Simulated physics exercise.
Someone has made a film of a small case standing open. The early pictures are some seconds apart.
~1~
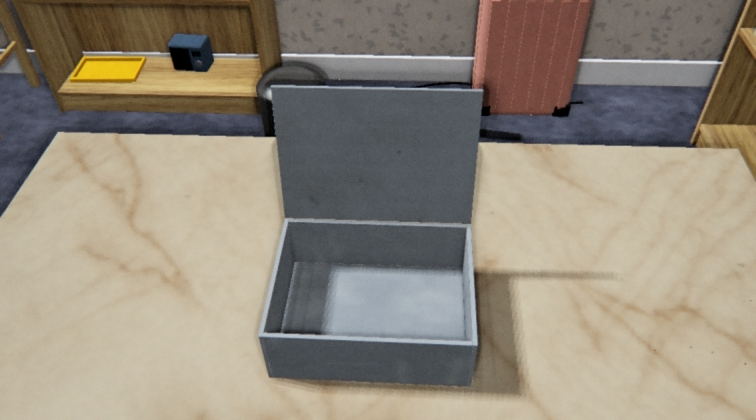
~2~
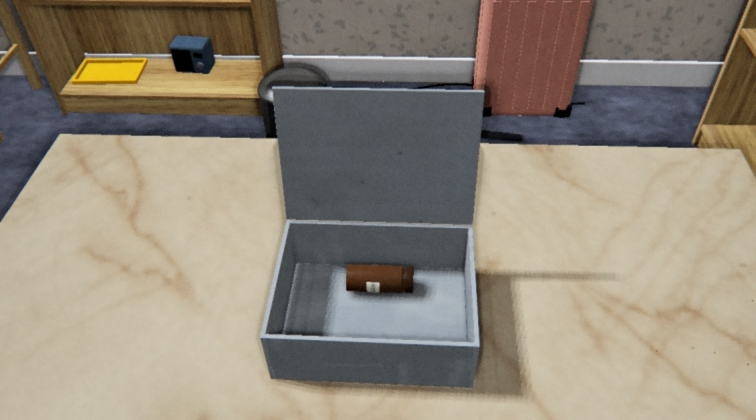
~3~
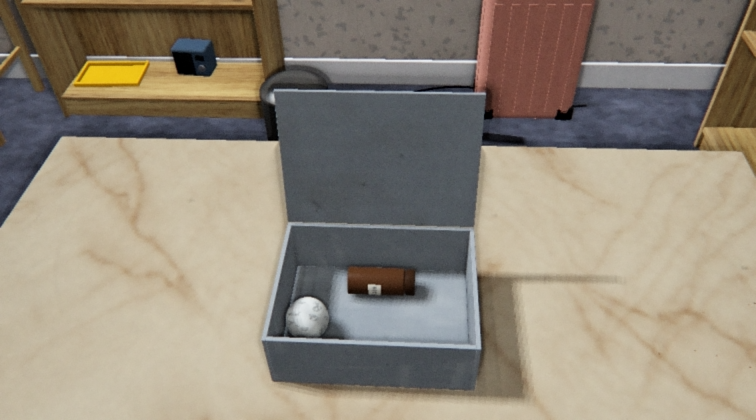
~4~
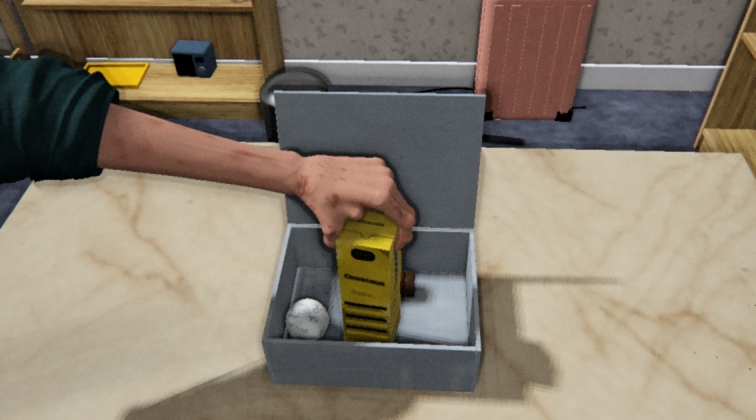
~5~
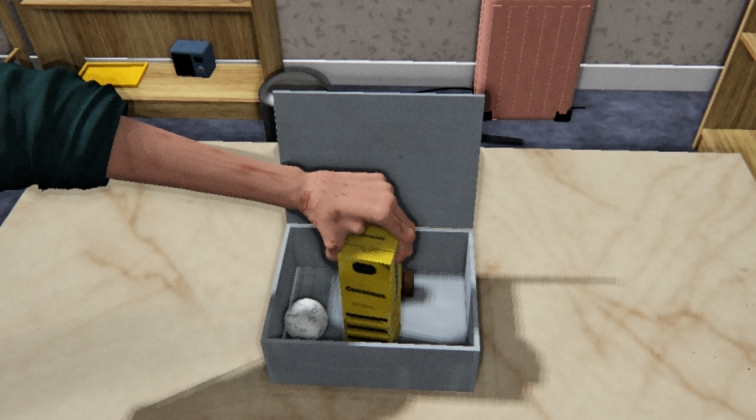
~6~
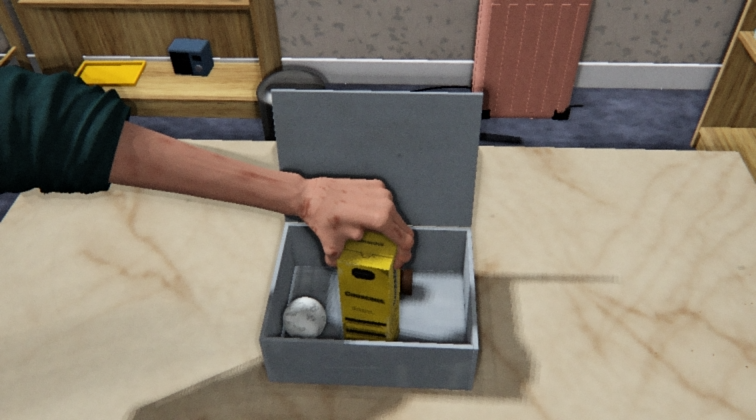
A hand lowers a yellow carton into an open gray case holding a white ball.
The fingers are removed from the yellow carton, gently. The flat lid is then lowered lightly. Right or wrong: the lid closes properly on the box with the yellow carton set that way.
Wrong.
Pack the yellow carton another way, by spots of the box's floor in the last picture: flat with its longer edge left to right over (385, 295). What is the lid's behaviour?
Well, in that case it fits down fine.
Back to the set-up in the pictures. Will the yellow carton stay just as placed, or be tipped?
As it turns out, the yellow carton keeps its original angle.
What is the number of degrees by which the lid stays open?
Close to 45 degrees.
Then, 1.10 s later than the last frame, lid starting down.
Then, 1.50 s later than the last frame, lid 67° above the rim.
Then, 1.70 s later than the last frame, lid 46° above the rim.
When it is over, lid 45° above the rim; all 3 as before. End places, in pixels of the last picture, yellow carton near (371, 299).
